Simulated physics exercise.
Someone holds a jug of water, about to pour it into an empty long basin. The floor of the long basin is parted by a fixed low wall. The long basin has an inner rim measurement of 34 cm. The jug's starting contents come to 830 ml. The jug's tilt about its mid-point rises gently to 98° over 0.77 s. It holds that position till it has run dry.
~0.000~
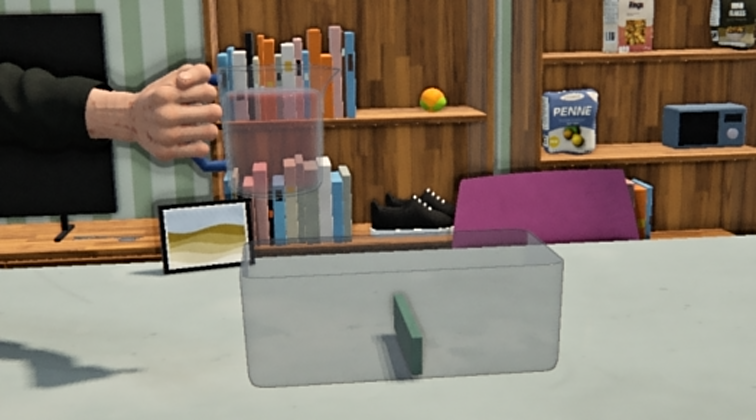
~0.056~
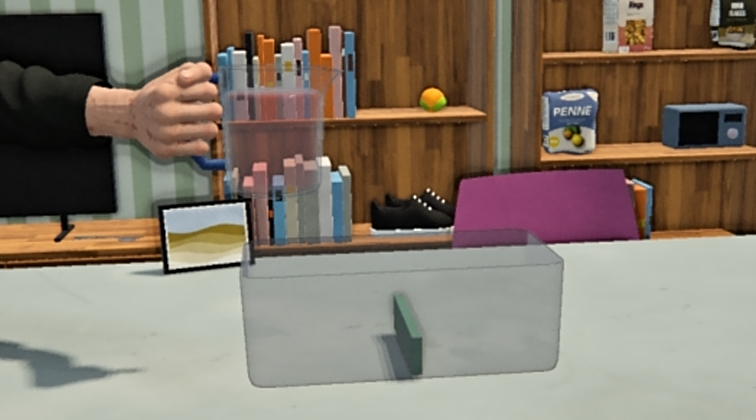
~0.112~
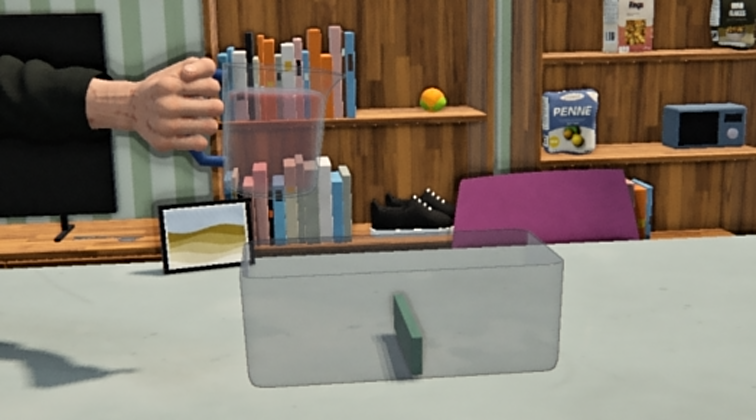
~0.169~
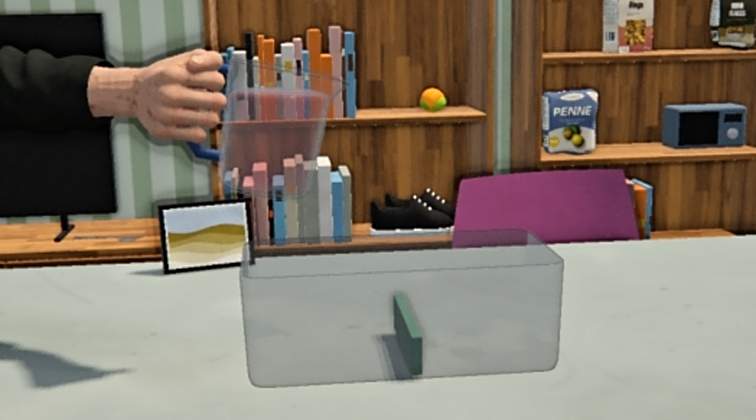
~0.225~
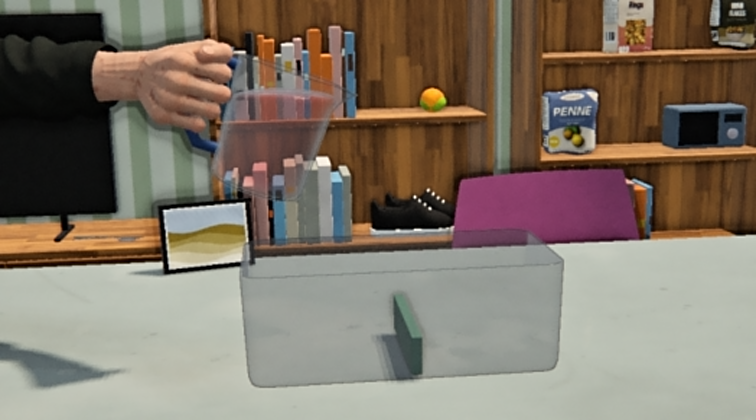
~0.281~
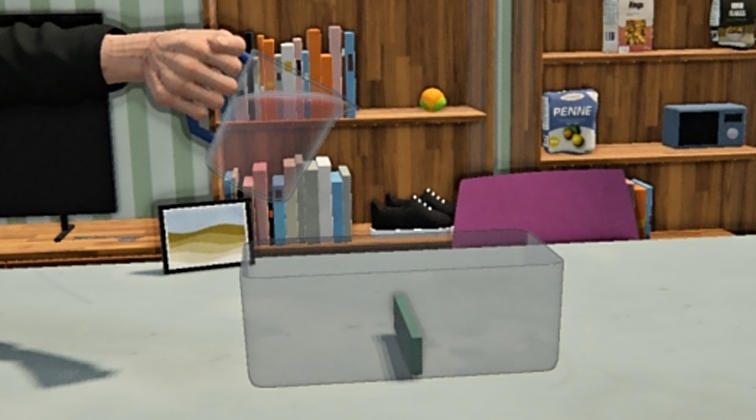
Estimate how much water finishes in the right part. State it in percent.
I would say 61 per cent.
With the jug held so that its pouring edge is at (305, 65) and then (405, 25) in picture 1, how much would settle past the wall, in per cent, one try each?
The first try gives around 5 percent, the second around 85 percent.
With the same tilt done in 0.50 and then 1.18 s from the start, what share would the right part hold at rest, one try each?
Respectively about 55 and 65 percent.
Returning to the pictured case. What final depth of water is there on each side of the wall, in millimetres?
Left part about 12 mm deep, right part about 22 mm deep.
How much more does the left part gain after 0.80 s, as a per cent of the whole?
About 22 percent, give or take.
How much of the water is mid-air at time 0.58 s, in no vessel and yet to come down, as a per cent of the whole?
My guess is roughly 20 %.
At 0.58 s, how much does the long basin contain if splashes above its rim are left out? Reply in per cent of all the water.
Roughly 10 percent.
Then, 0.58 s in, the tilt is 84° and 70 per cent is still to pour, 1 is left of the wall and 10 right of it.
Then, 0.80 s in, the tilt is 98° and 25 per cent is still to pour, 16 is left of the wall and 41 right of it.
Then, 1.02 s in, the tilt is 98° and 7 per cent is still to pour, 28 is left of the wall and 61 right of it.
Then, 1.27 s in, the tilt is 98° and 1 per cent is still to pour, 36 is left of the wall and 61 right of it.
Finally, 38 per cent lies left of the wall, 61 right of it and 1 outside.
